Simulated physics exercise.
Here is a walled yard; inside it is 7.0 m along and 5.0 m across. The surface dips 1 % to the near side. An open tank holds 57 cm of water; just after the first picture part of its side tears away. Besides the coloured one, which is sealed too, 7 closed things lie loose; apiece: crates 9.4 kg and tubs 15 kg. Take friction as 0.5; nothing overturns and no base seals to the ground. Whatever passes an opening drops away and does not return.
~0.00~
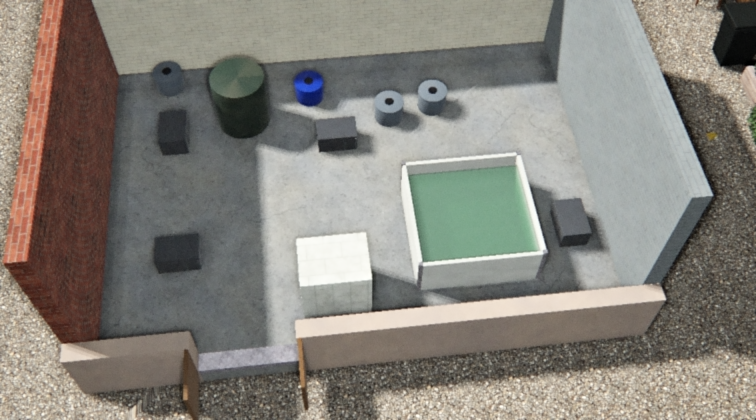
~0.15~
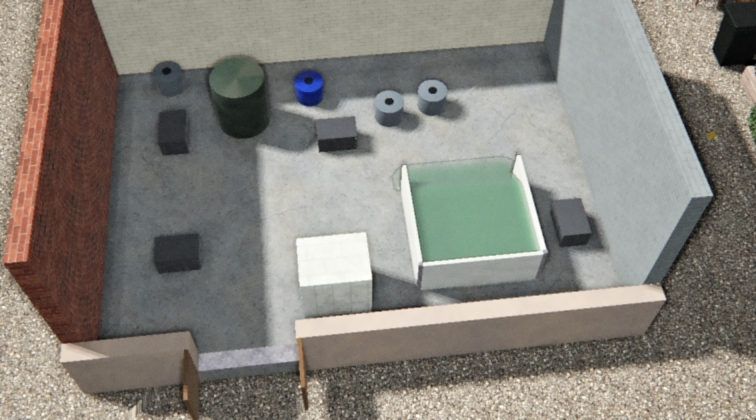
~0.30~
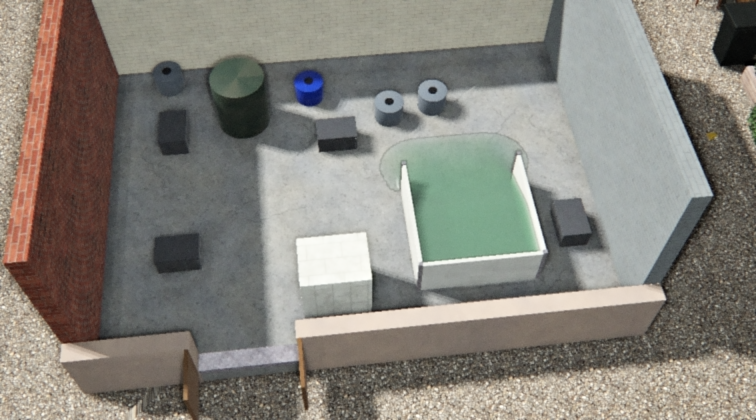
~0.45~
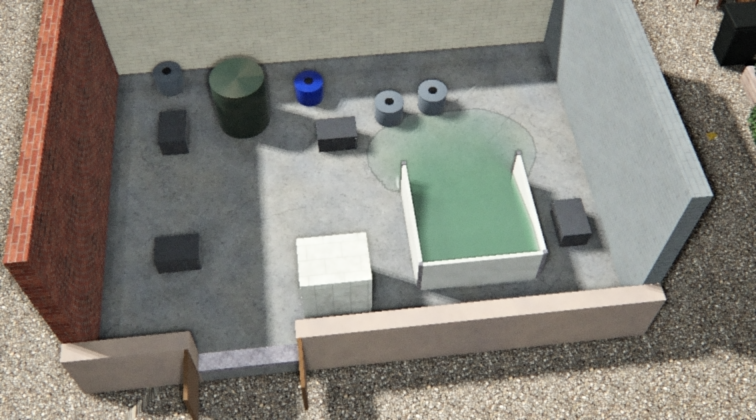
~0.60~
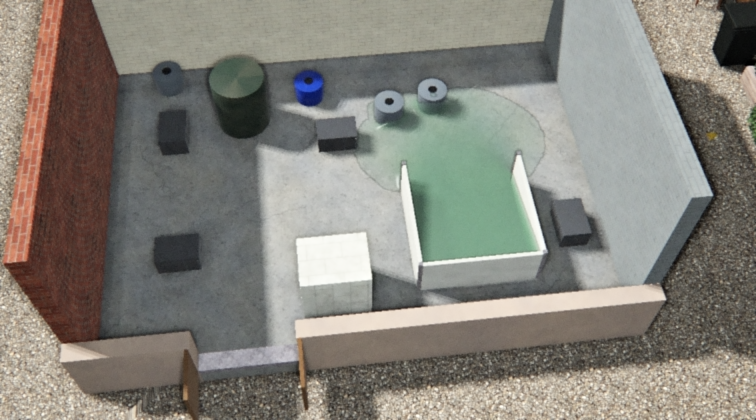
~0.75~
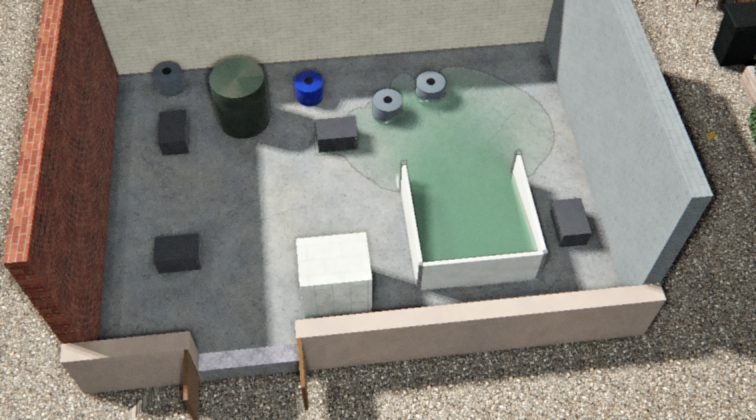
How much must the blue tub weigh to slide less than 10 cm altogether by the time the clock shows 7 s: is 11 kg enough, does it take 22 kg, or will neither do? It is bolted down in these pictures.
I expect that neither weight holds it.
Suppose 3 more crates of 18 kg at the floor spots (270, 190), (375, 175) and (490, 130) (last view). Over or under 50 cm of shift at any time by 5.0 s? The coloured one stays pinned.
In that order: Less, less, over.
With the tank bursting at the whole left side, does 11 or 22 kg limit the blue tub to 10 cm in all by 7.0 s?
Then the lower weight is enough.
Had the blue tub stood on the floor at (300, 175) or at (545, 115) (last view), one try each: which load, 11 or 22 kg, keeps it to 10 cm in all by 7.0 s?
In that order: It takes the larger; neither holds.
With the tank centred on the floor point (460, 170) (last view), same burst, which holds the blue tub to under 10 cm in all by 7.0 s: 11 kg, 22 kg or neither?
Then neither load is enough.
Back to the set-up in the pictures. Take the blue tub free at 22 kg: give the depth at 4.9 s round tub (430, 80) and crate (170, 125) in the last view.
About 8 and 3 cm.
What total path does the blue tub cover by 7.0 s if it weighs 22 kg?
Some 40 cm in all.
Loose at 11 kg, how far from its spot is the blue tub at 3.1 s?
Roughly 80 cm.
After 1.4 s the blue tub would be 0 cm from its start with 11 kg and 0 cm from its start with 22 kg; 2 cm of water round it then.
After 3.1 s the blue tub would be 79 cm from its start with 11 kg and 29 cm from its start with 22 kg; 9 cm of water round it then.
After 4.9 s the blue tub would be 208 cm from its start with 11 kg and 36 cm from its start with 22 kg; 7 cm of water round it then.
After 7.0 s the blue tub would be 208 cm from its start with 11 kg and 36 cm from its start with 22 kg; 4 cm of water round it then.
